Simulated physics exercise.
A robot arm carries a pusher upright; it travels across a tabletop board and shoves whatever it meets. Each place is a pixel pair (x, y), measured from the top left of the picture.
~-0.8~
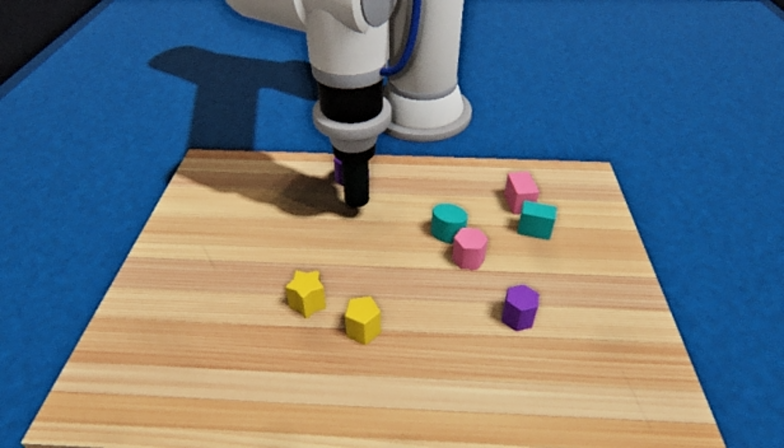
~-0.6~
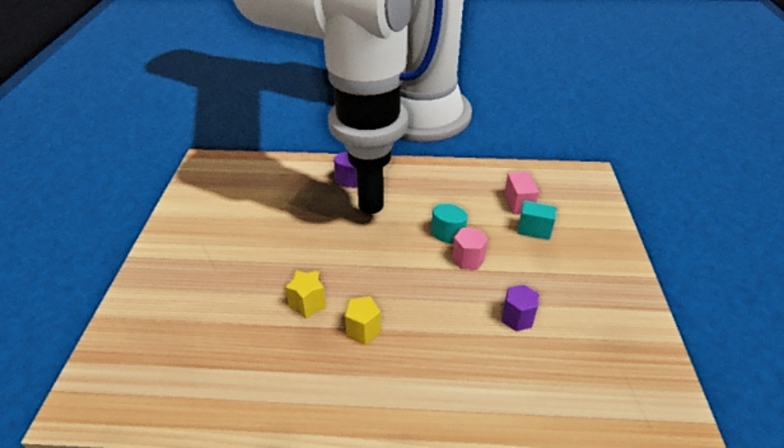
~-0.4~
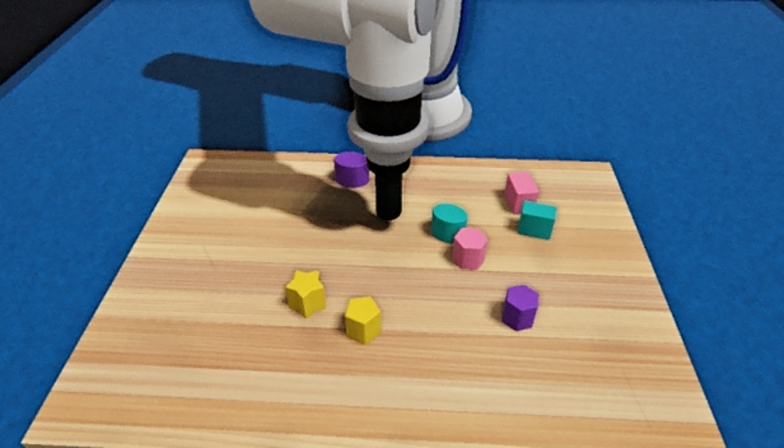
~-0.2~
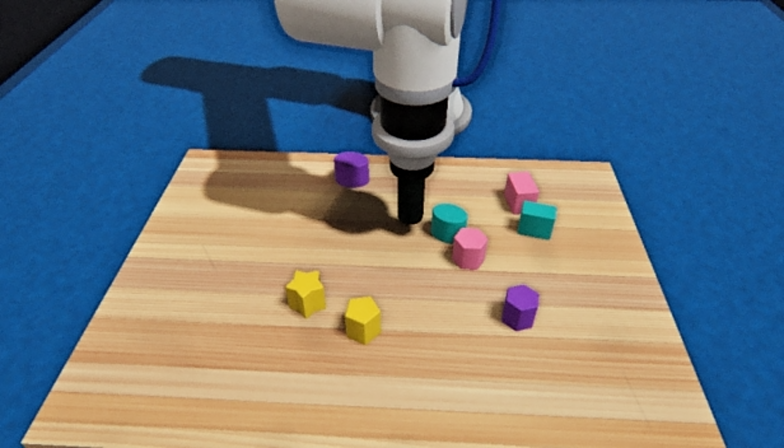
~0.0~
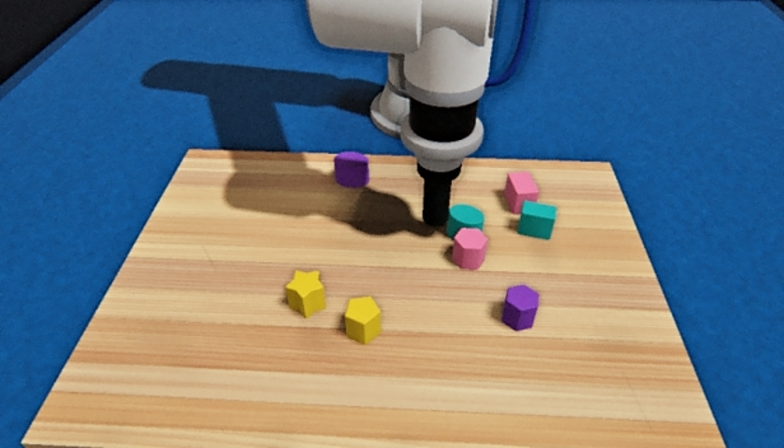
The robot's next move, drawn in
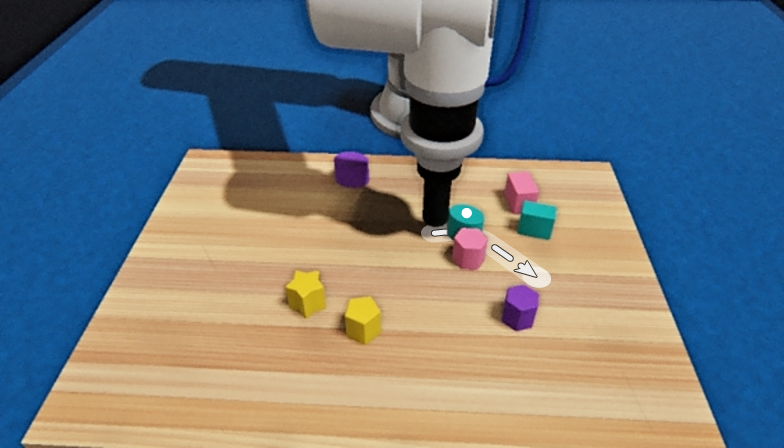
The clip shows a robot arm with a black pusher moving rightward over a wooden board scattered with small colored blocks, then nudging a turquoise elliptical block slightly to the right, beside a pink hexagonal one, while the other blocks stay still.
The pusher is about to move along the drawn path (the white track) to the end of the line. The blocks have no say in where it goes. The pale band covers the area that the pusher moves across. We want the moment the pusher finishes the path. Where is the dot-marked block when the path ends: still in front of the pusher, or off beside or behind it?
It escapes to one side.
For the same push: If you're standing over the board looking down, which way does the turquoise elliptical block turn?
From above, the turn goes anticlockwise.
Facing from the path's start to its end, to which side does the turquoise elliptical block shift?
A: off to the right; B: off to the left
Choice B: Off to the left.
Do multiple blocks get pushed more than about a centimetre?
No, that is not what happens.
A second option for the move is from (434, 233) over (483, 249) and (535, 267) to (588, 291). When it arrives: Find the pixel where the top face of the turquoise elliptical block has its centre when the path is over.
So, by the moment the path ends, you'll find the top centre of the turquoise elliptical block at (536, 220).
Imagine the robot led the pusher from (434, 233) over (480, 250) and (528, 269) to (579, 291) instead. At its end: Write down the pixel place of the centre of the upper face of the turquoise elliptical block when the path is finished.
The answer is (526, 220).
The line goes from (434, 233) over (472, 235) and (504, 254) to (537, 277); the dot is on the turquoise elliptical block.
On the path given first. One third of the way, pusher (475, 222); turquoise elliptical block (508, 217).
Two thirds of the way, pusher (508, 241); turquoise elliptical block (539, 227), turned 35° anticlockwise.
At the end, pusher (540, 263); turquoise elliptical block (550, 231), turned 75° anticlockwise; pink hexagonal block unmoved.
